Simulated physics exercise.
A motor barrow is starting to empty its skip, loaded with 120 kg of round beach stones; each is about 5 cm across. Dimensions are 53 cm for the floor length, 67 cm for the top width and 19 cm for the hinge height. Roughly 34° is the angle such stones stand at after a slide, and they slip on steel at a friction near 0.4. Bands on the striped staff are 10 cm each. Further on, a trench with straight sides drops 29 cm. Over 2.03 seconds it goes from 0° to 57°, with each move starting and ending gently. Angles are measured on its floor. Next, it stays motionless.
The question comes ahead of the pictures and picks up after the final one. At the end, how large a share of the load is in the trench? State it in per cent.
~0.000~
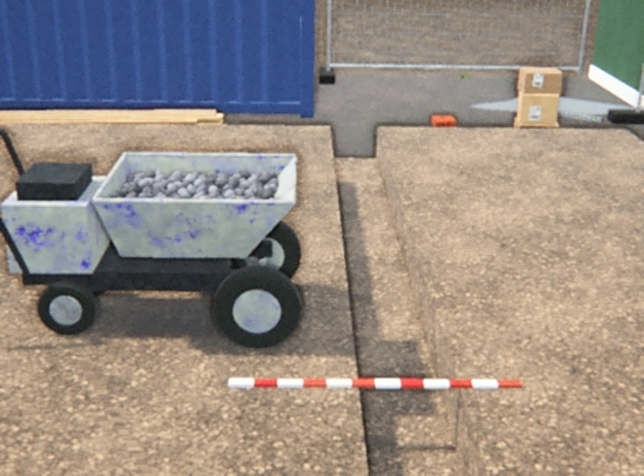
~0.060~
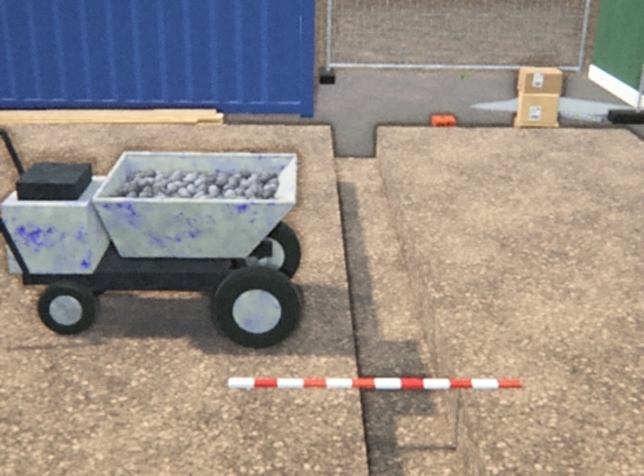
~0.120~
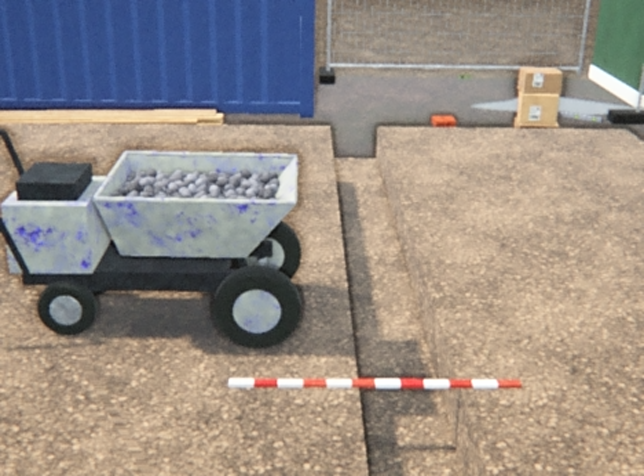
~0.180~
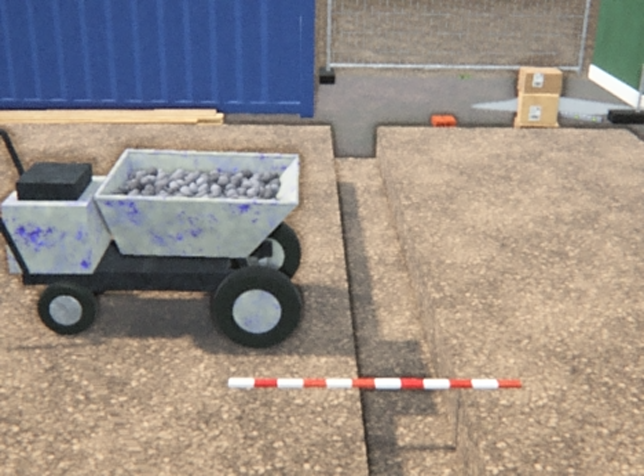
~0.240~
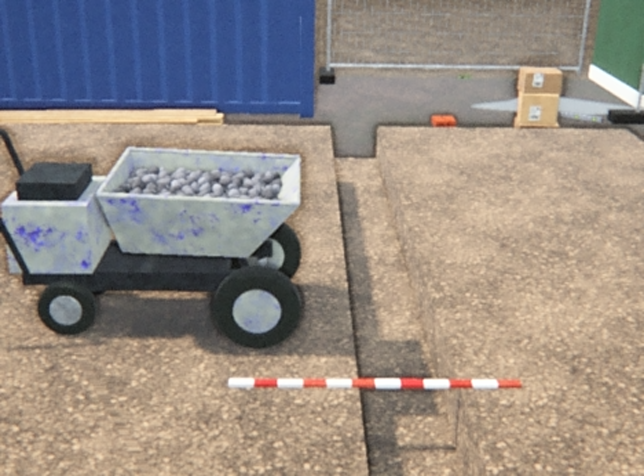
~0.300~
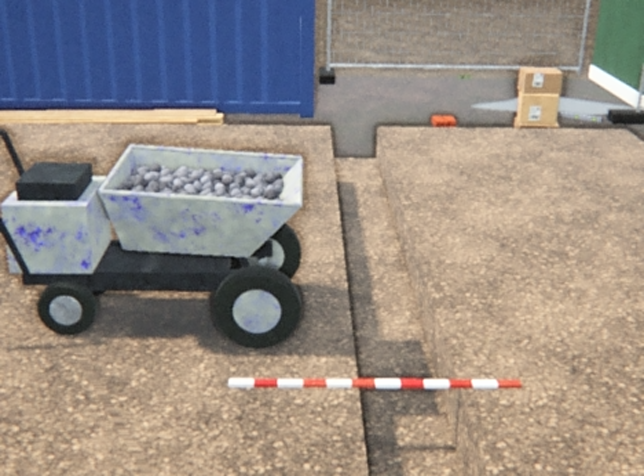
A share of about 78 per cent.
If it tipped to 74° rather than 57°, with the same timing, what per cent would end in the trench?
In that case some 95 per cent.
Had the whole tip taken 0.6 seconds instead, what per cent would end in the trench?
Close to 55 per cent then.
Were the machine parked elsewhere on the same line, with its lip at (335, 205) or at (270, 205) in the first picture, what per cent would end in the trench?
I'd expect close to 50 per cent at the first and 80 per cent at the second.
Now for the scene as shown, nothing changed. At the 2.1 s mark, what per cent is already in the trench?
Roughly 30 percent of the load.
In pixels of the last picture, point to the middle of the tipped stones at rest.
The stones end up centred near (397, 357).
After 1.5 s the floor is at 48°; 100 % in the skip; the foremost stones are at (360, 235).
After 2.1 s the floor is at 57°; 68 % in the skip, 31 % in the trench; the foremost stones are at (440, 330).
After 2.5 s the floor is at 57°; 49 % in the skip, 50 % in the trench, 1 % past the trench; the foremost stones are at (487, 303).
After 4.4 s the floor is at 57°; 20 % in the skip, 78 % in the trench, 1 % past the trench; the foremost stones are at (505, 303).
